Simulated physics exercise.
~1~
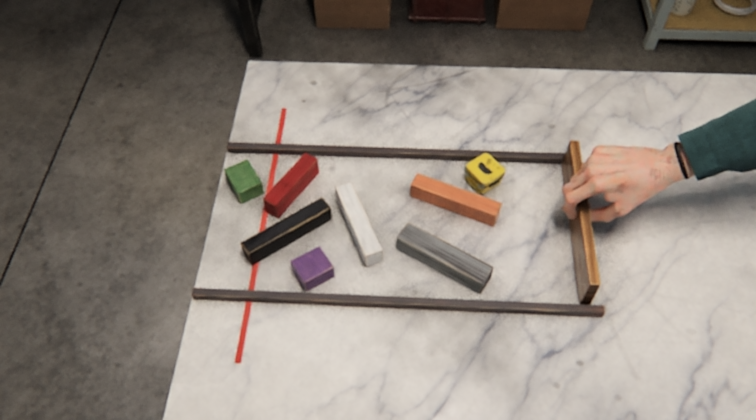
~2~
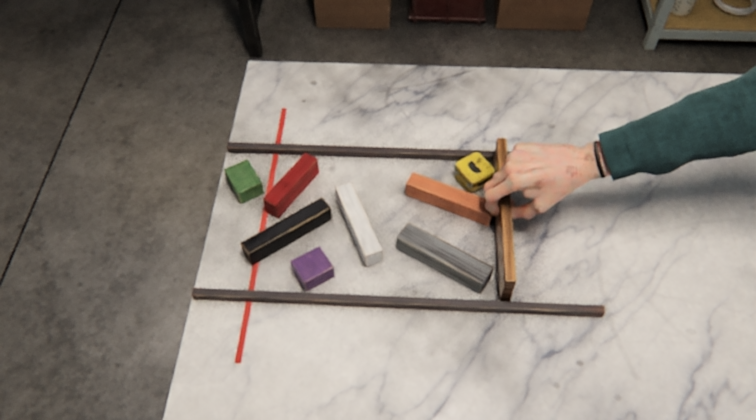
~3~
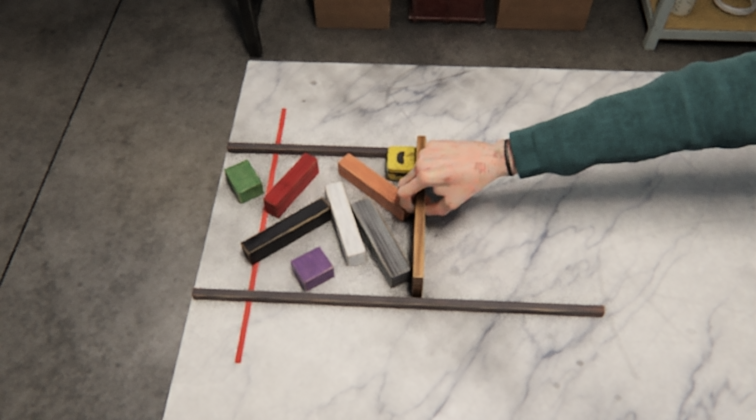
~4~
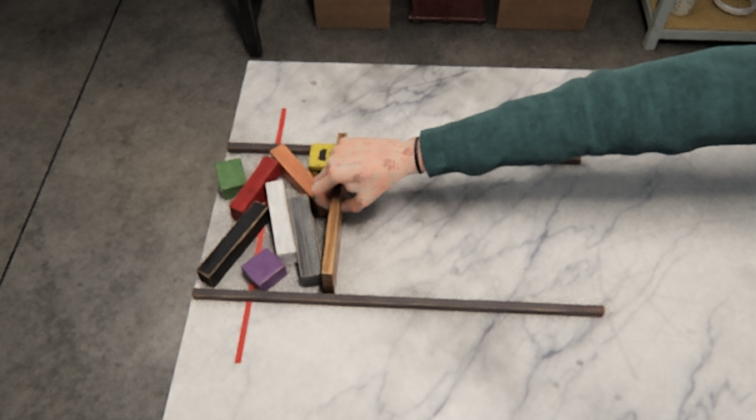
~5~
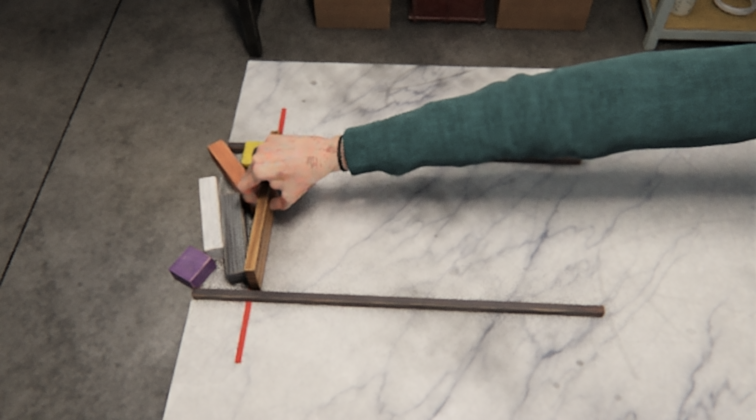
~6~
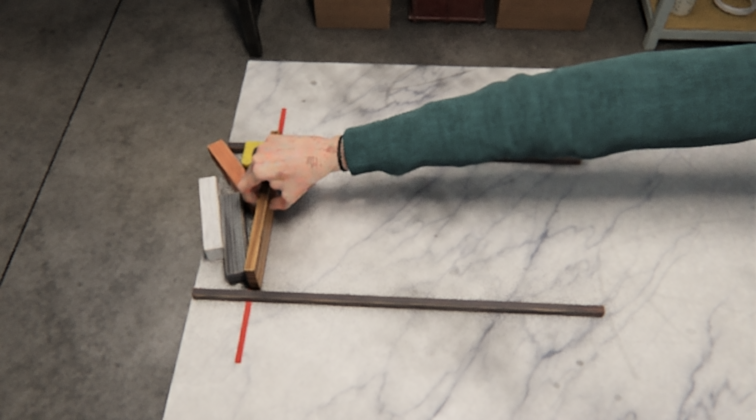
A hand in a green sleeve pushed a wooden board leftward across a marble table, sweeping colored sticks and blocks toward the edge until the green, red, black and purple pieces went off, then stopped at the red strip with the others still there.
